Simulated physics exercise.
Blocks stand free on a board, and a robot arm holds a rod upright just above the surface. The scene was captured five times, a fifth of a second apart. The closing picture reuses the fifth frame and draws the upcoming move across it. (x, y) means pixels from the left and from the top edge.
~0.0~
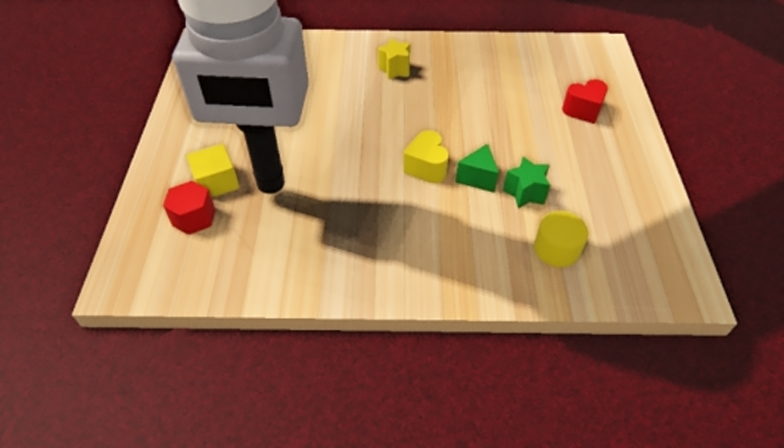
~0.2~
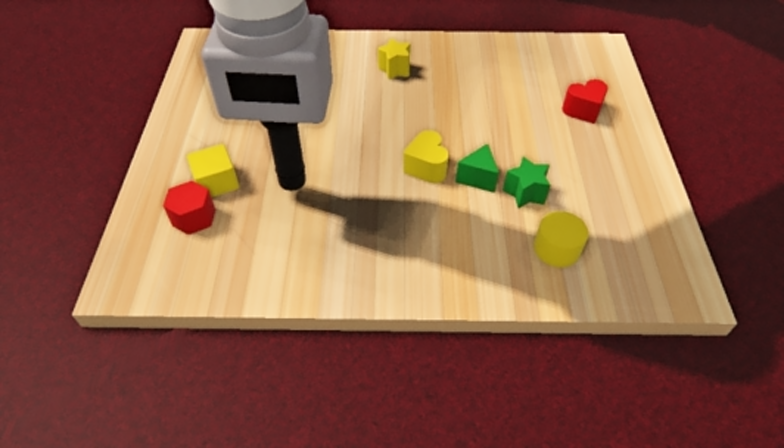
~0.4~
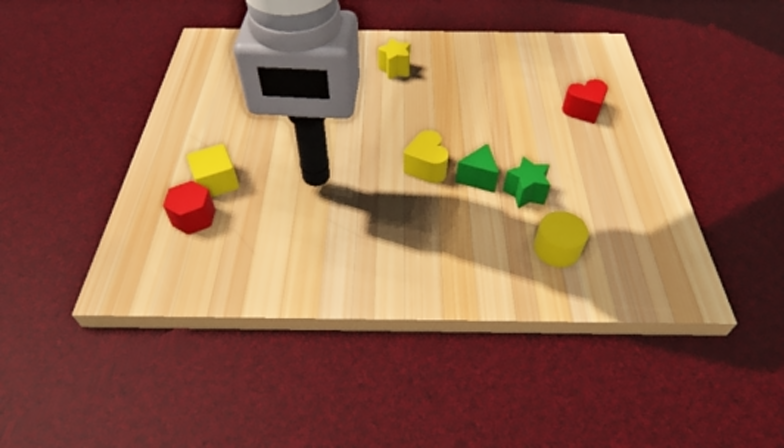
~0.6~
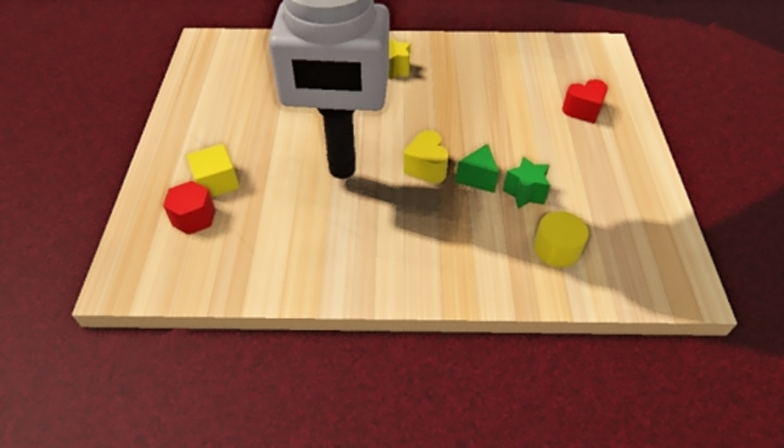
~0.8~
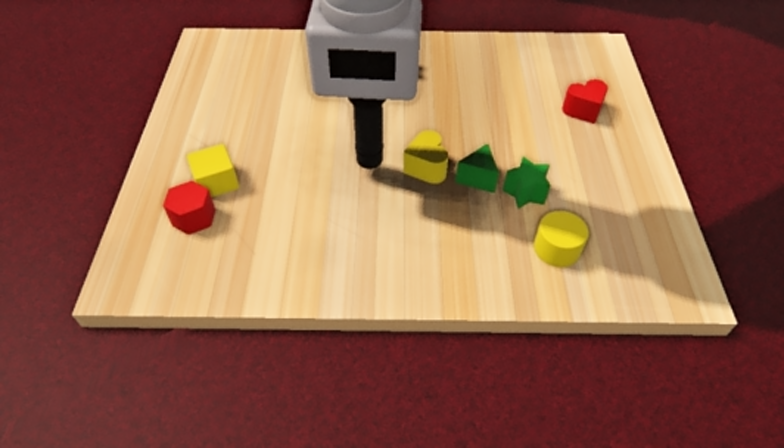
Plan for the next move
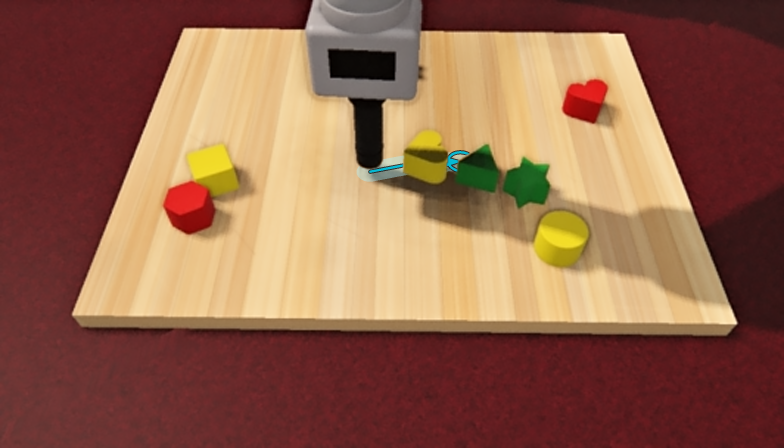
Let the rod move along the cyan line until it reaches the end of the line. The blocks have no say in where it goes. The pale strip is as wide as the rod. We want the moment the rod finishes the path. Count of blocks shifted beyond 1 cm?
Total: Three-plus.
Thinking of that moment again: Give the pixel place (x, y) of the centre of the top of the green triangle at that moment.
I'd expect the centre of its top face to be at (518, 176).
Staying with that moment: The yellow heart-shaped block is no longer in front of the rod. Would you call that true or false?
This is false.
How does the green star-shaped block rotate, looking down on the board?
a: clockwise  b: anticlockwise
The correct letter is b.
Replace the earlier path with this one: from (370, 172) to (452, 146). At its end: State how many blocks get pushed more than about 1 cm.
A single block is moved.
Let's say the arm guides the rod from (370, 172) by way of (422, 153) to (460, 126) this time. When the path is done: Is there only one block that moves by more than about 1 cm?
Short answer: Yes.
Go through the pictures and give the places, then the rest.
In the first frame, rod tip at (271, 185); block tops, yellow heart-shaped block at (428, 147); green triangle at (482, 158); green star-shaped block at (531, 172).
In the second frame, rod at (293, 182); blocks unchanged.
In the third frame, rod at (317, 178); blocks unchanged.
In the fourth frame, rod at (343, 170); blocks unchanged.
In the fifth frame, rod at (370, 161); yellow heart-shaped block at (428, 147); green triangle at (482, 158); green star-shaped block at (531, 172).
Path on the board, from (370, 172) through (415, 164) to (461, 162).
The first path, step by step. Halfway along, rod at (417, 152); yellow heart-shaped block at (449, 147), turned 15° anticlockwise; green triangle at (485, 159).
At the end, rod at (463, 151); yellow heart-shaped block at (494, 152), turned 15° clockwise; green triangle at (518, 176); green star-shaped block at (552, 178), turned 45° anticlockwise.
